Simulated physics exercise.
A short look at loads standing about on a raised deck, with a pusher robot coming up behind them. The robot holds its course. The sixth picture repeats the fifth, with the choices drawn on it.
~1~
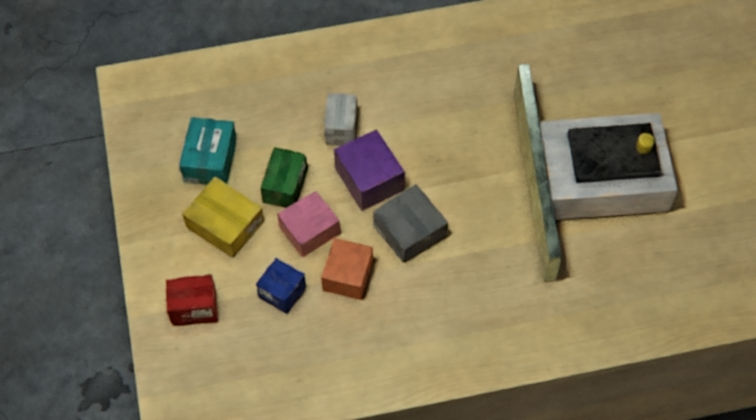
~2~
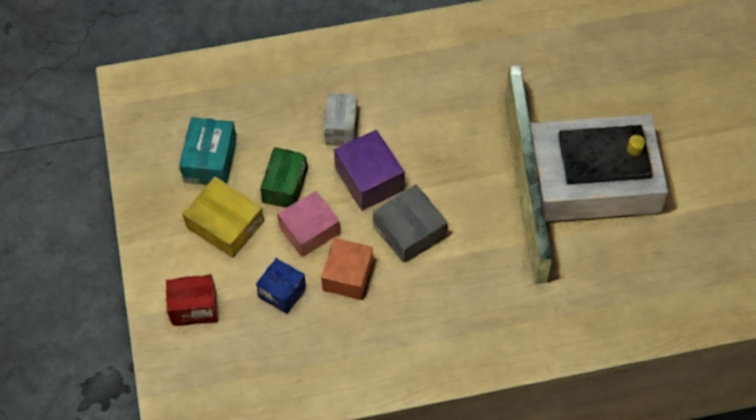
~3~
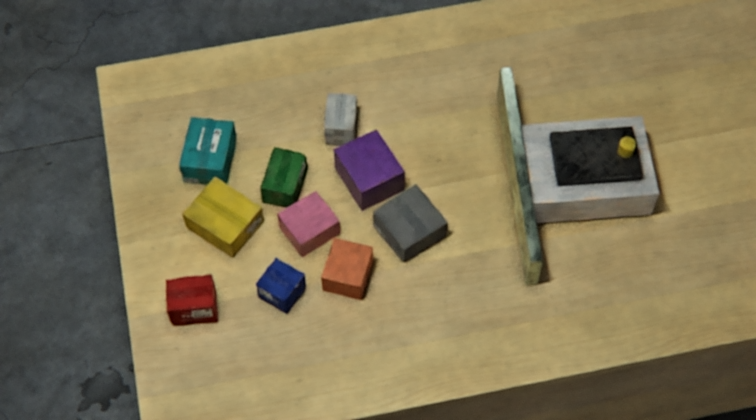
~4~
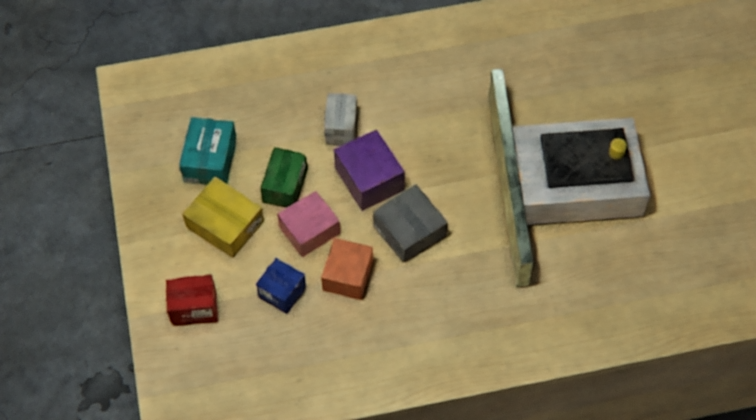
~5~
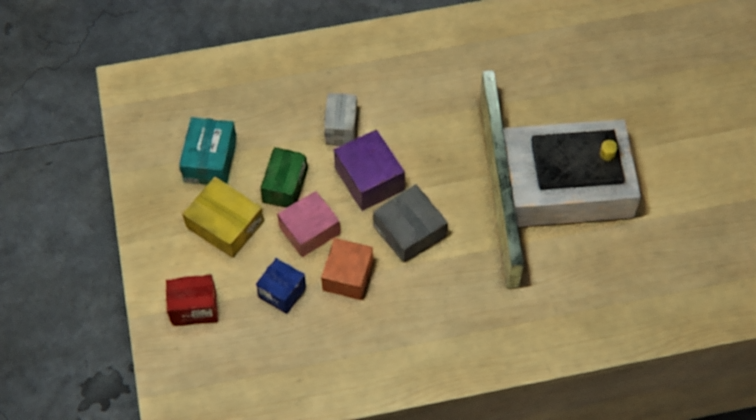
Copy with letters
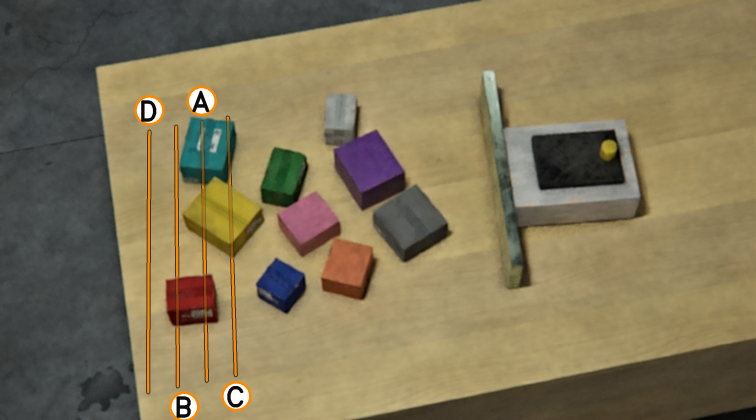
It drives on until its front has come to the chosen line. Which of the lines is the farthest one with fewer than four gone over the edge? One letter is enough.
As far as mark A.
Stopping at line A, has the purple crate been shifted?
By then, yes.
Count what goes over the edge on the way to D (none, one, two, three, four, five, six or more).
In all, six or more.
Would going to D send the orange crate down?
Yes.
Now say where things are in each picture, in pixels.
The first frame shows yellow parcel (224, 217); turquoise parcel (208, 152); grey box (410, 224).
The second frame shows robot (598, 154); orange crate (347, 269).
The third frame shows robot (589, 155); white box (341, 120).
The fourth frame shows robot (580, 157); purple crate (369, 170).
The fifth frame shows robot (571, 159); blue parcel (282, 285); yellow parcel (224, 217); turquoise parcel (208, 152).
On the marked copy, A at (204, 244); B at (177, 249); C at (232, 239); D at (149, 255).
Following A. Soon after the start, robot (466, 178); purple crate (361, 166); grey box (365, 222).
Later, robot (360, 198); yellow parcel (152, 221); red parcel (179, 305).
In the end, robot (274, 214); red parcel over the edge; yellow parcel over the edge; two fallen.
As for the rest, B drops five; C is within the limit but short; D drops eight.
